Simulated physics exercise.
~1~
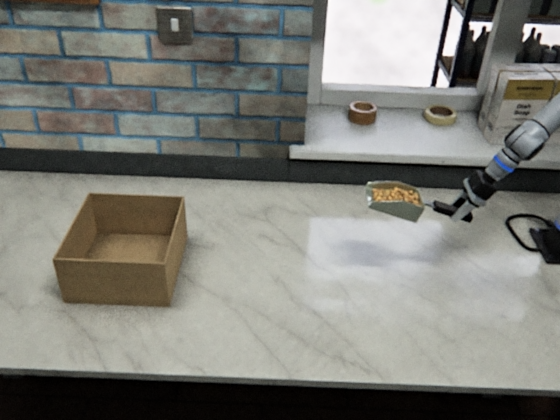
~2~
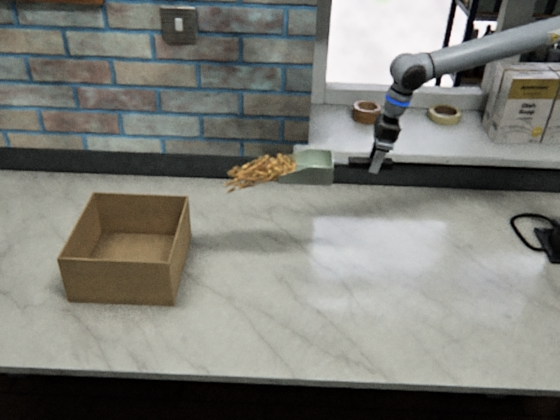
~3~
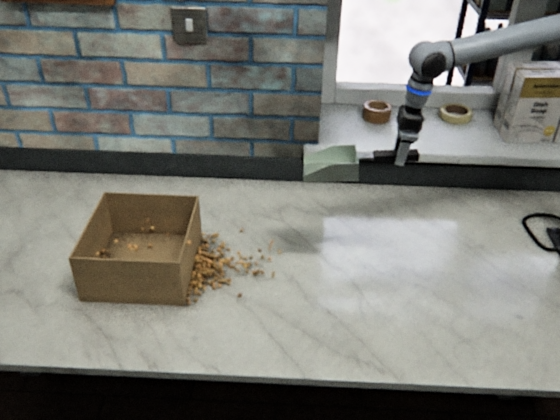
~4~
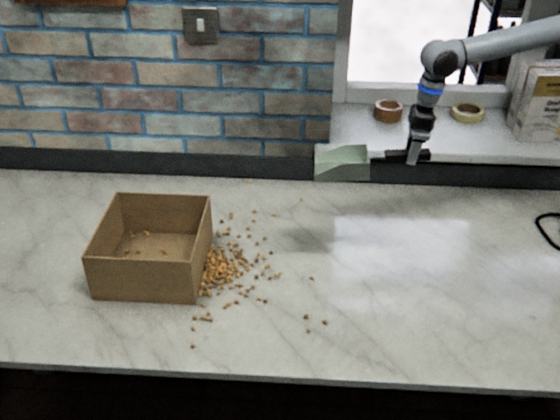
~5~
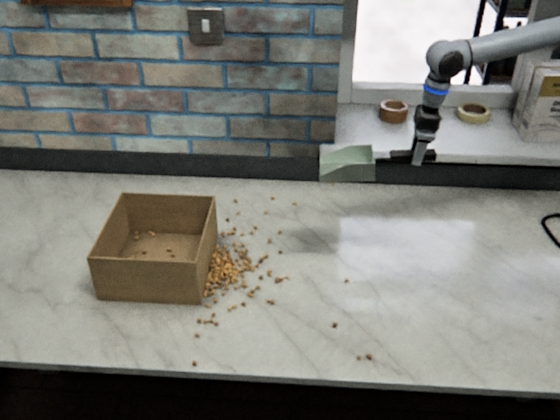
In the video, a robot arm swings a scoop of dried chickpeas left toward an open cardboard-coloured box on a marble-patterned table, flinging them forward; a few land inside, while most scatter on the table beside the box's right side as the emptied scoop hangs still.
